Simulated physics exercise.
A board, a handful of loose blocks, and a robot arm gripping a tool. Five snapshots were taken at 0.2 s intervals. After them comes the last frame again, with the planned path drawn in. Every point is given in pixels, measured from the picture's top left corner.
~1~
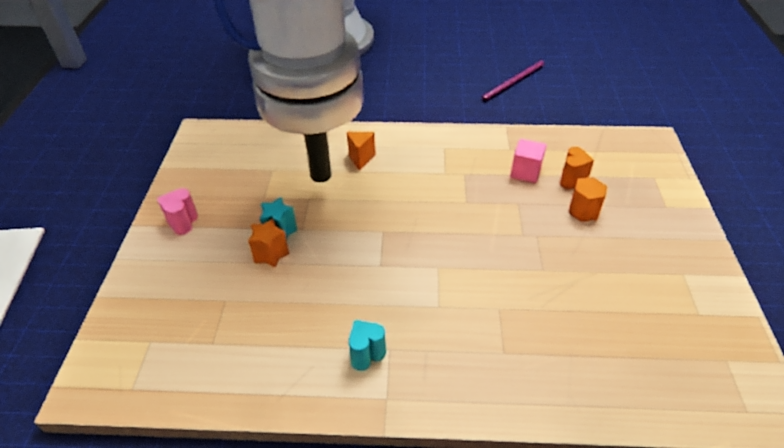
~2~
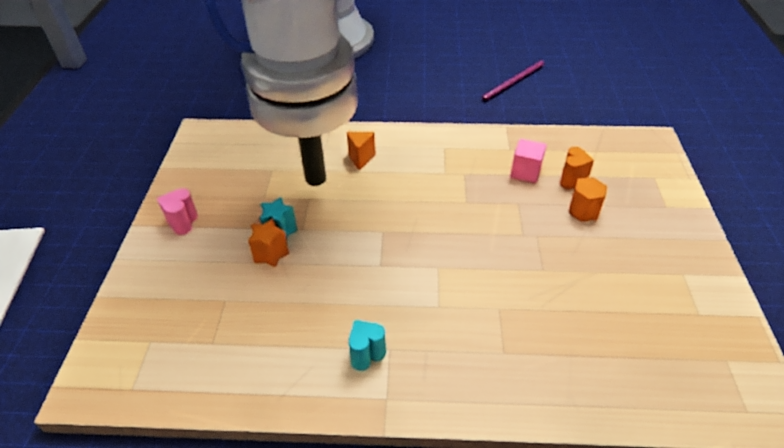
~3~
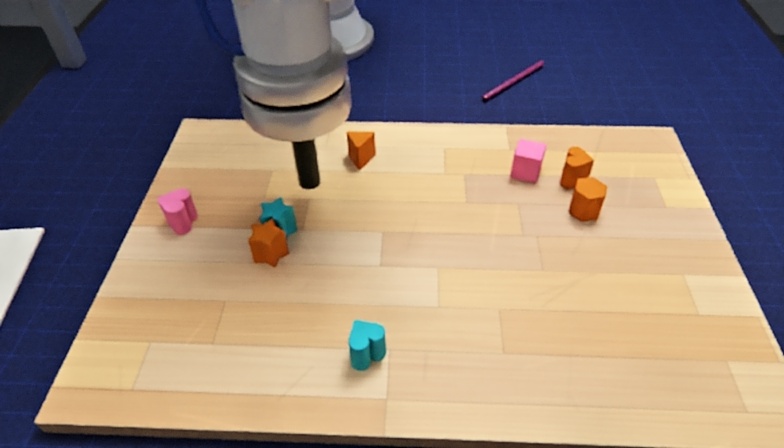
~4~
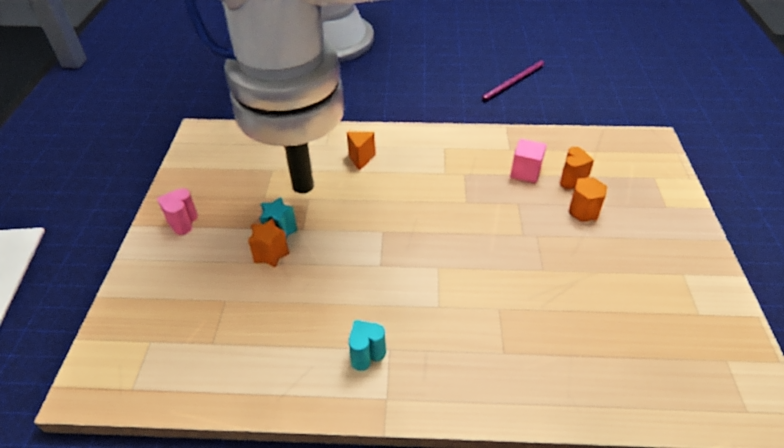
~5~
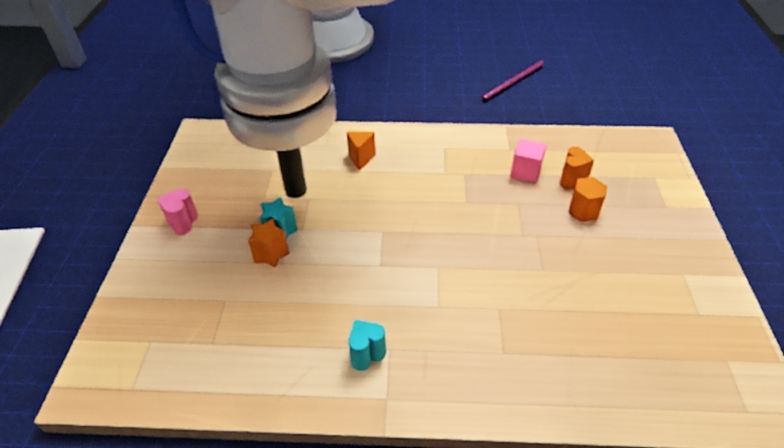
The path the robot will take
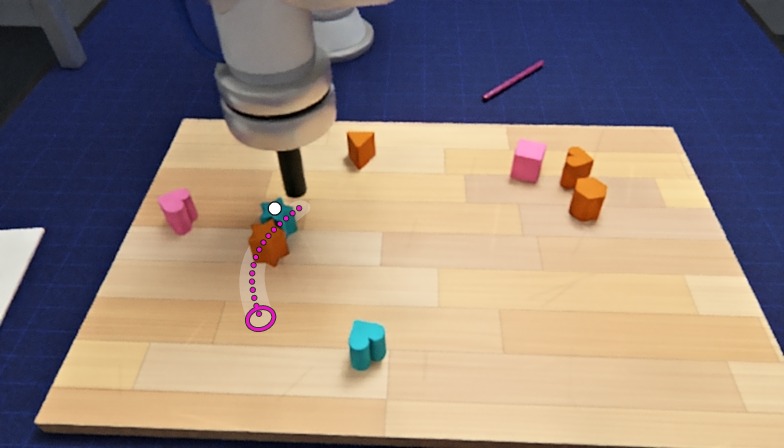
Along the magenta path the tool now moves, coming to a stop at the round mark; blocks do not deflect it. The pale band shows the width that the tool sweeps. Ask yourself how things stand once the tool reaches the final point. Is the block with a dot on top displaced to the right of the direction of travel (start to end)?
I believe so.
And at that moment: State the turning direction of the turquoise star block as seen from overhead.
Looking down, it rotates clockwise.
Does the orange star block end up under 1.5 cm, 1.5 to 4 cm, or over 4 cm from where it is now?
It falls in the over 4 cm band.
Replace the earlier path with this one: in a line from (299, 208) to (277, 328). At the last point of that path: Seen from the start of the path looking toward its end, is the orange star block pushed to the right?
I believe so.
Path on the board, from (299, 208) through (267, 238) and (252, 276) to (261, 318); the dot is on the turquoise star block.
On the path given first. One third of the way, tool (262, 221); orange star block (252, 254), turned 15° anticlockwise; turquoise star block (252, 232), turned 35° anticlockwise.
Two thirds of the way, tool (247, 260); orange star block (239, 293), turned 75° anticlockwise; turquoise star block (227, 271), turned 15° anticlockwise.
At the end, tool (255, 302); orange star block (232, 315), turned 85° anticlockwise; turquoise star block (219, 281), turned 35° clockwise.
